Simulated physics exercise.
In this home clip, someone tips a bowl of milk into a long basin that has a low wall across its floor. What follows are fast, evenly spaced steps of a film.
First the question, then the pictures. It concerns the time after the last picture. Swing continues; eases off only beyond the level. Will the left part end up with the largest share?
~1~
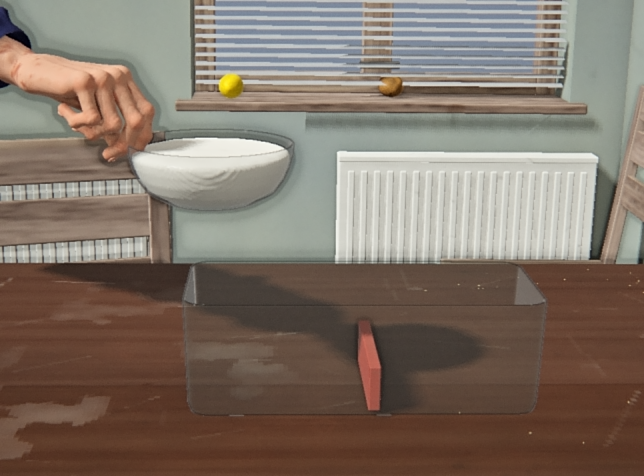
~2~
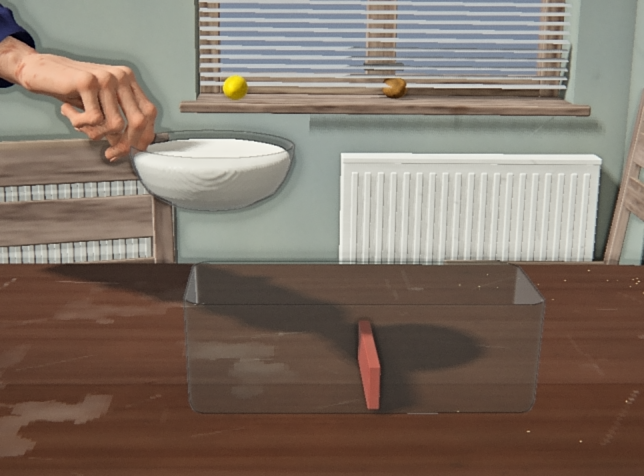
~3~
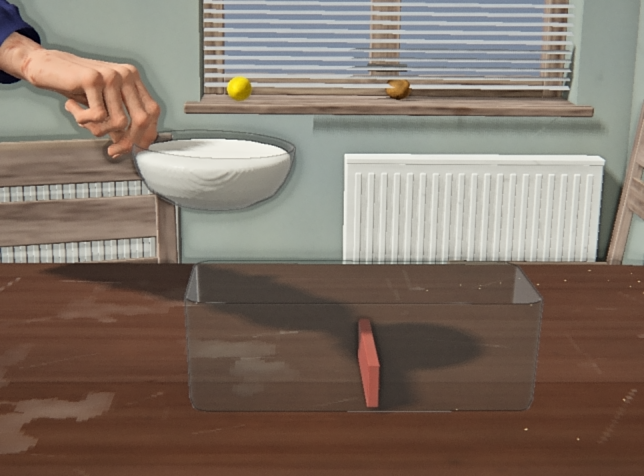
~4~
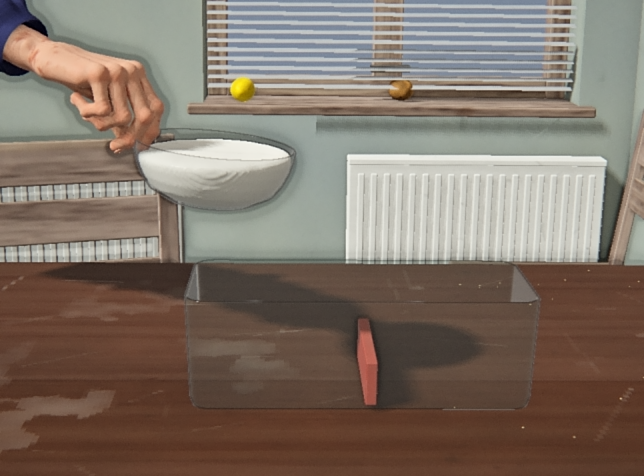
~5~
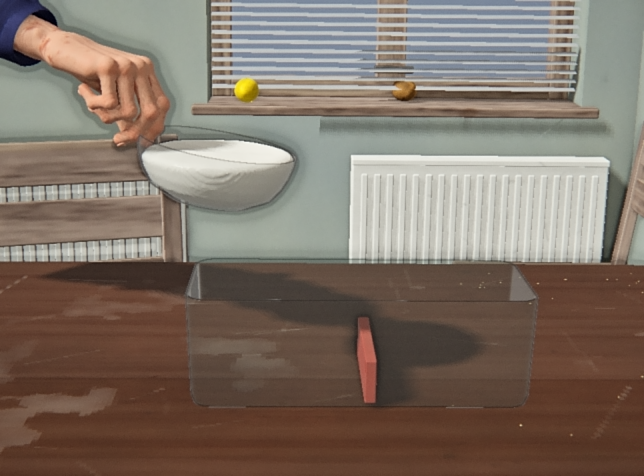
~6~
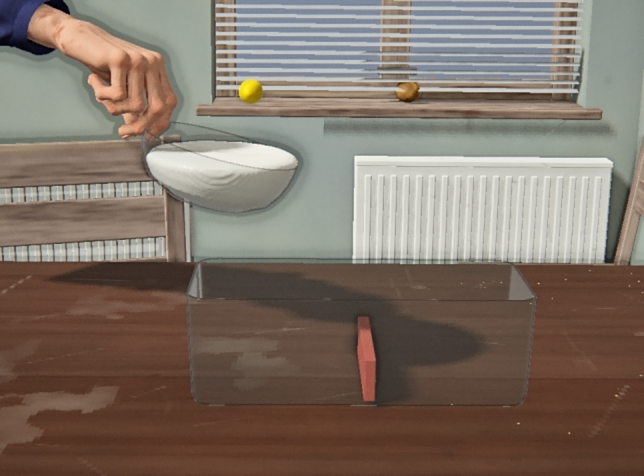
The winner is the left compartment.
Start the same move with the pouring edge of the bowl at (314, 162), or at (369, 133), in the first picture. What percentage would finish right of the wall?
First try 45 %, second try 85 %.
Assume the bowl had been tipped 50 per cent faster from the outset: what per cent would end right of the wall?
Around 15 percent ends up there.
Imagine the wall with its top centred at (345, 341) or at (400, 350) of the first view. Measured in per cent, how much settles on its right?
Record: Case 1 near 55 %, case 2 near 5 %.
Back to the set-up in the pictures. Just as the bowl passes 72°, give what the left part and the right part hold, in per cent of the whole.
Left 40 per cent, right 15 per cent.
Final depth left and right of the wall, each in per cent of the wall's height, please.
On the left 50 %, on the right 10 %.
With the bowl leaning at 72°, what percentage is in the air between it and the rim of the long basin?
That comes to near 30 percent.
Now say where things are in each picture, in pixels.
In the first frame, tilt 0°; pouring edge (293, 145); surface from (133, 152) to (290, 152); the long basin's rim runs from (188, 284) to (532, 284); the wall's top is at (369, 344).
In the second frame, tilt 1°; pouring edge (294, 147); surface from (135, 151) to (290, 154).
In the third frame, tilt 2°; pouring edge (294, 150); surface from (137, 150) to (291, 155).
In the fourth frame, tilt 6°; pouring edge (295, 154); surface from (140, 149) to (292, 156).
In the fifth frame, tilt 10°; pouring edge (296, 160); surface from (143, 150) to (294, 156).
In the sixth frame, tilt 15°; pouring edge (296, 167); surface from (148, 151) to (294, 162); 2 per cent is over the edge.
A moment on, the tilt is 72° and 19 per cent is still to pour, 38 is left of the wall and 16 right of it.
Next, the tilt is 108° and 0 per cent is still to pour, 80 is left of the wall and 20 right of it.
Then the tilt is 117° and 0 per cent is still to pour, 80 is left of the wall and 20 right of it.
Later the tilt is 117° and 0 per cent is still to pour, 80 is left of the wall and 20 right of it.
In the end 80 per cent lies left of the wall, 20 right of it and 0 outside.
